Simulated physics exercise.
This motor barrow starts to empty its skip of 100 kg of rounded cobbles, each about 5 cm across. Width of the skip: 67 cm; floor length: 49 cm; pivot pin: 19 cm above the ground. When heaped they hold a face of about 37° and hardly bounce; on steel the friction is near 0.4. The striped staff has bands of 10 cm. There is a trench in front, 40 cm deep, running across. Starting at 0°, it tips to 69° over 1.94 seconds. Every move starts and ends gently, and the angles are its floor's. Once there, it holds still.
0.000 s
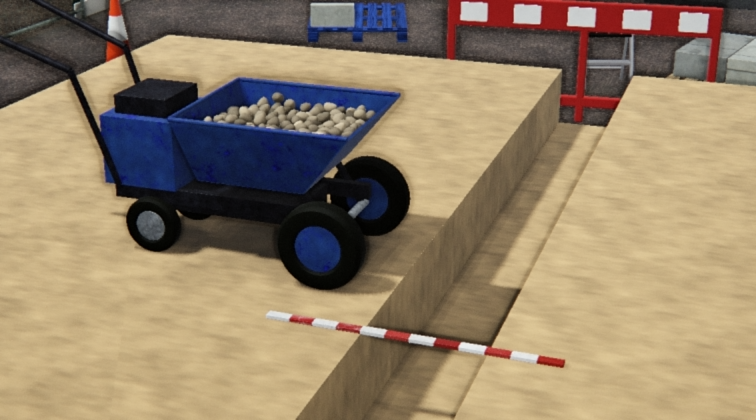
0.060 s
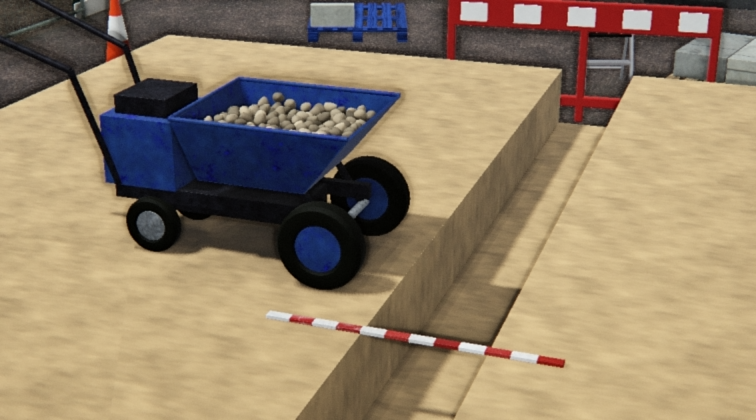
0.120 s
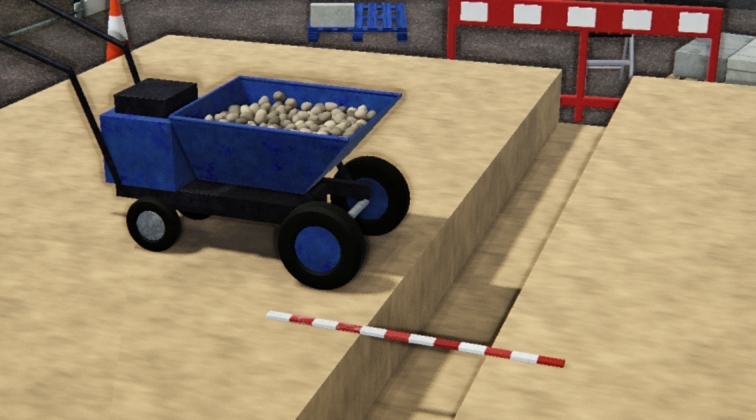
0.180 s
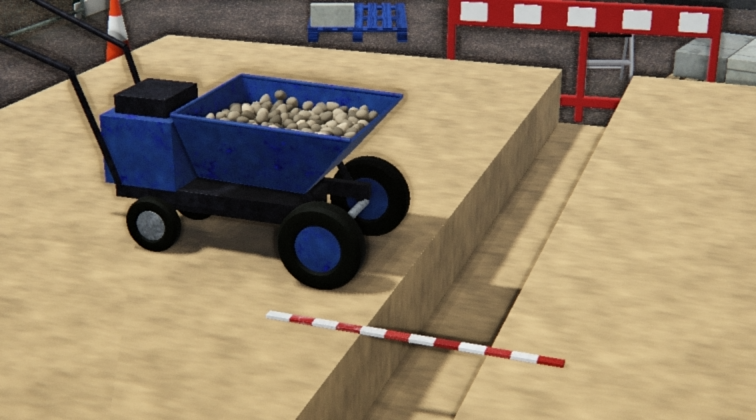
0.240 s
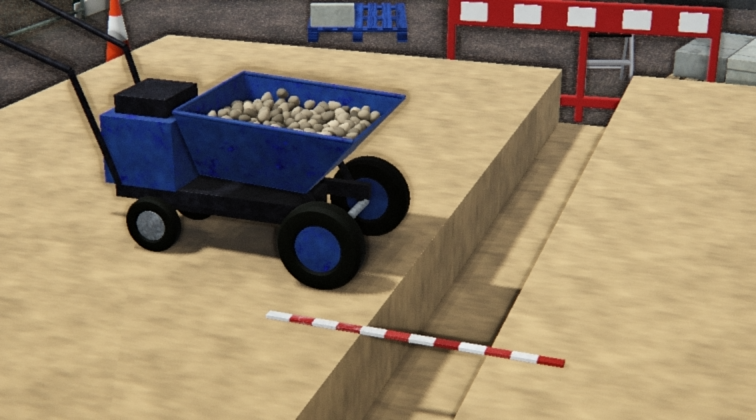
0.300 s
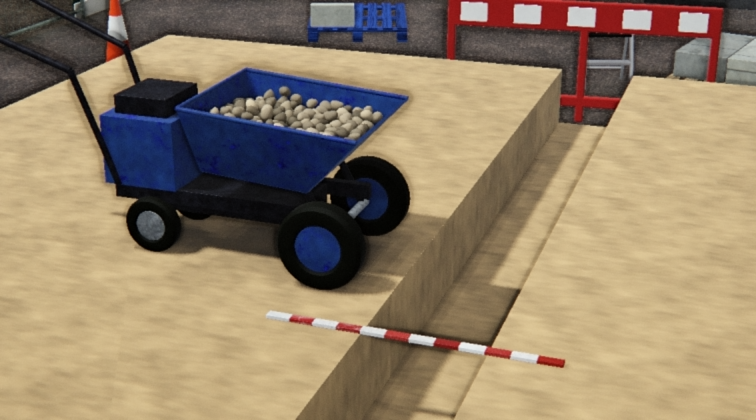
A blue motor barrow's skip, heaped with rounded pale cobbles, tilts very slightly and slowly toward the right, its rear rim rising a little while the stones barely shift. The barrow stands on its black-tyred wheels at left on sandy ground, seen from above by a still camera. A red-and-white staff lies across a trench at centre, with a red-and-white barrier, blue pallet and orange cone behind.
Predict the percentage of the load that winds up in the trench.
My prediction is about 92 per cent.
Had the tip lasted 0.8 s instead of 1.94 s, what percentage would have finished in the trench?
In that case, around 75%.
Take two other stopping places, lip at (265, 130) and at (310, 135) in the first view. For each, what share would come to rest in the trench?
Roughly 95 in a hundred, then 100 in a hundred.
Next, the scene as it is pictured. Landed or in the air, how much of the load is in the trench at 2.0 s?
I'd put it near 45 per cent.
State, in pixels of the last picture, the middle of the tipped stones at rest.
At about pixel (486, 351) in the last view.
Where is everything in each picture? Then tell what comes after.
In the first frame, the skip is at 0°, its lip at (347, 140); the top of the load is at (289, 115).
In the second frame, lip at (348, 140), floor tilted 0°, highest stones at (290, 115); the stones move at 0.1 m/s on average.
In the third frame, lip at (349, 140), floor tilted 1°, highest stones at (279, 114); the stones move at 0.1 m/s on average.
In the fourth frame, lip at (351, 141), floor tilted 2°, highest stones at (269, 112); the stones move at 0.1 m/s on average.
In the fifth frame, the skip is at 3°, its lip at (353, 142); the top of the load is at (266, 109); the stones move at 0.2 m/s on average.
In the sixth frame, the skip is at 4°, its lip at (356, 144); the top of the load is at (259, 106); the stones move at 0.2 m/s on average.
After 1.5 s the floor is at 58°; 100 % in the skip; the foremost stones are at (444, 212).
After 2.0 s the floor is at 69°; 49 % in the skip, 46 % in the trench, 4 % past the trench; the foremost stones are at (556, 292).
After 2.4 s the floor is at 69°; 23 % in the skip, 69 % in the trench, 8 % past the trench; the foremost stones are at (618, 298).
After 4.3 s the floor is at 69°; 0 % in the skip, 92 % in the trench, 8 % past the trench; the foremost stones are at (646, 303).
